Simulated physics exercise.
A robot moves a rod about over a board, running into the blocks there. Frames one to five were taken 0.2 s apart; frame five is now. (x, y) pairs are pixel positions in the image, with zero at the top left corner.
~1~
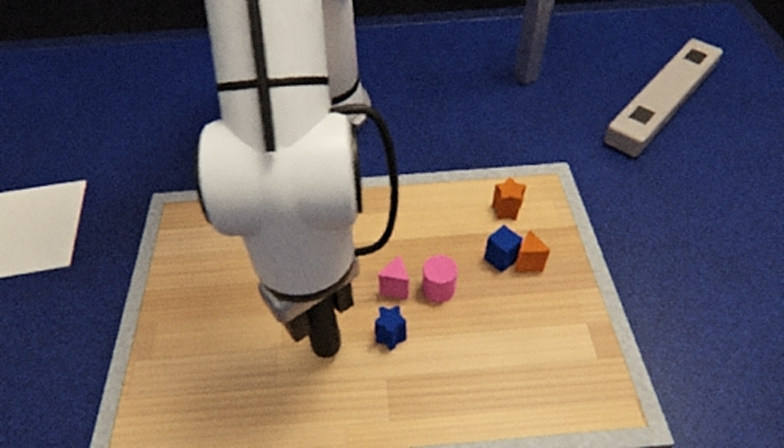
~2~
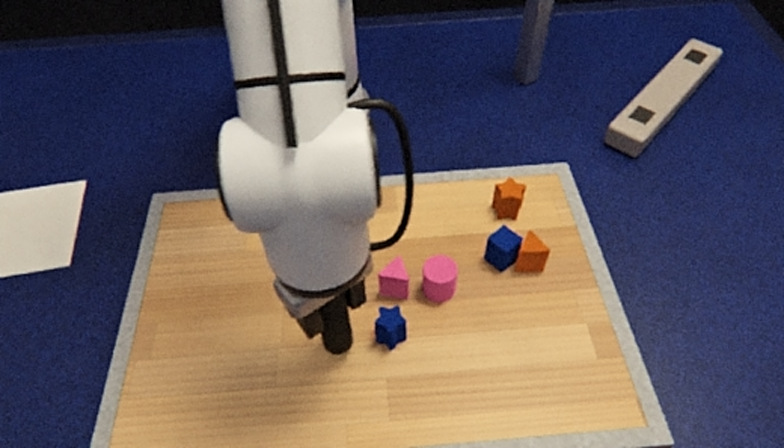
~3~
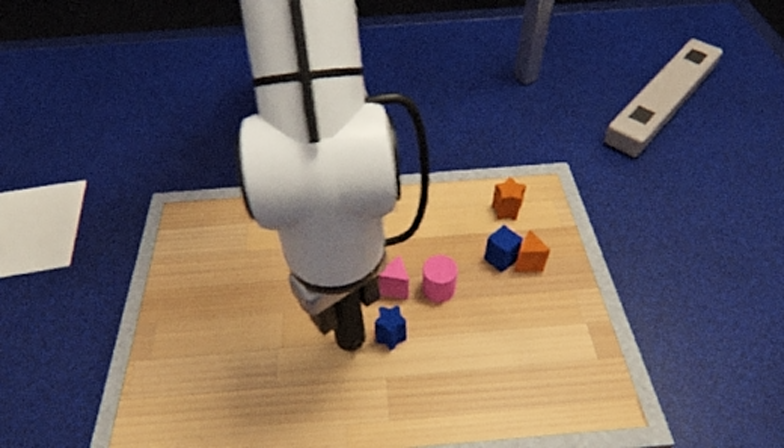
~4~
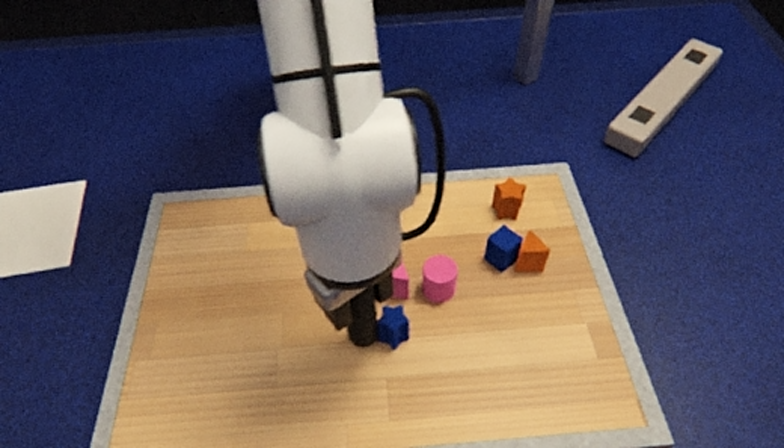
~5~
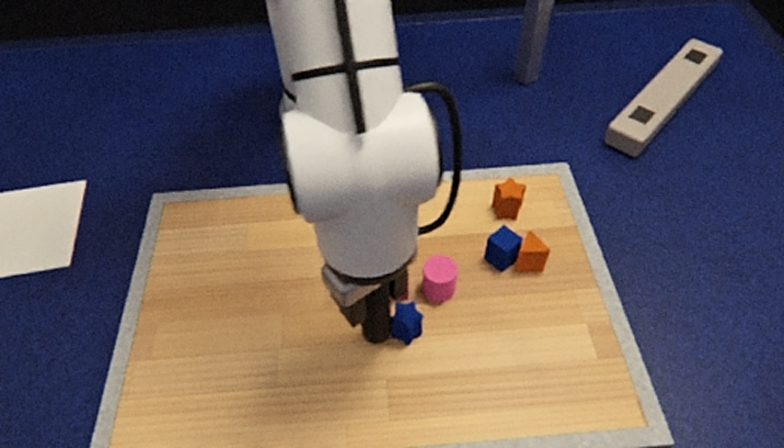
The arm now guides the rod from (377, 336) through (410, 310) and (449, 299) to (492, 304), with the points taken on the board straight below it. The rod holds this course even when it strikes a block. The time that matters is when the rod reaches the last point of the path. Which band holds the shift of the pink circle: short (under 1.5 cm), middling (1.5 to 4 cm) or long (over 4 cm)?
Distance: Between 1.5 and 4 cm.
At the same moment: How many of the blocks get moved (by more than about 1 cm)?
Two of them.
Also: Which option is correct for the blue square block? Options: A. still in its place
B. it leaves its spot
I'll go with A - still in its place.
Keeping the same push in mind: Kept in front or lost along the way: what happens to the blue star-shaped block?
Beside or behind.
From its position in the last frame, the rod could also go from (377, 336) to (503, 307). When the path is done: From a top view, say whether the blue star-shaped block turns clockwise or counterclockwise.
The block turns counter-clockwise.
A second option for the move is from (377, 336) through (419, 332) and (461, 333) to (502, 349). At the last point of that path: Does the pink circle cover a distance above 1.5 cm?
Final answer: No.
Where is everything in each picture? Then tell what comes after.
Lower end of the rod at (327, 345), tops of blocks, pink three-sided block at (395, 269), blue star-shaped block at (390, 318), pink circle at (440, 268), blue square block at (505, 238), in the first picture.
Rod at (339, 342), blocks as before, in the second picture.
Rod at (351, 338), blocks as before, in the third picture.
Rod at (364, 335), blue star-shaped block at (393, 317), in the fourth picture.
Rod at (377, 331), pink three-sided block hidden, blue star-shaped block at (407, 313), pink circle at (440, 268), blue square block at (505, 238), in the fifth picture.
What follows on the original path. One third of the way, rod at (410, 305); blue star-shaped block at (434, 305), turned 80° clockwise.
Two thirds of the way, rod at (450, 294); blue star-shaped block at (446, 304); pink circle at (461, 255).
At the end, rod at (493, 299); pink three-sided block not moved; blue star-shaped block at (446, 304), turned 150° clockwise; pink circle at (464, 253); blue square block not moved.
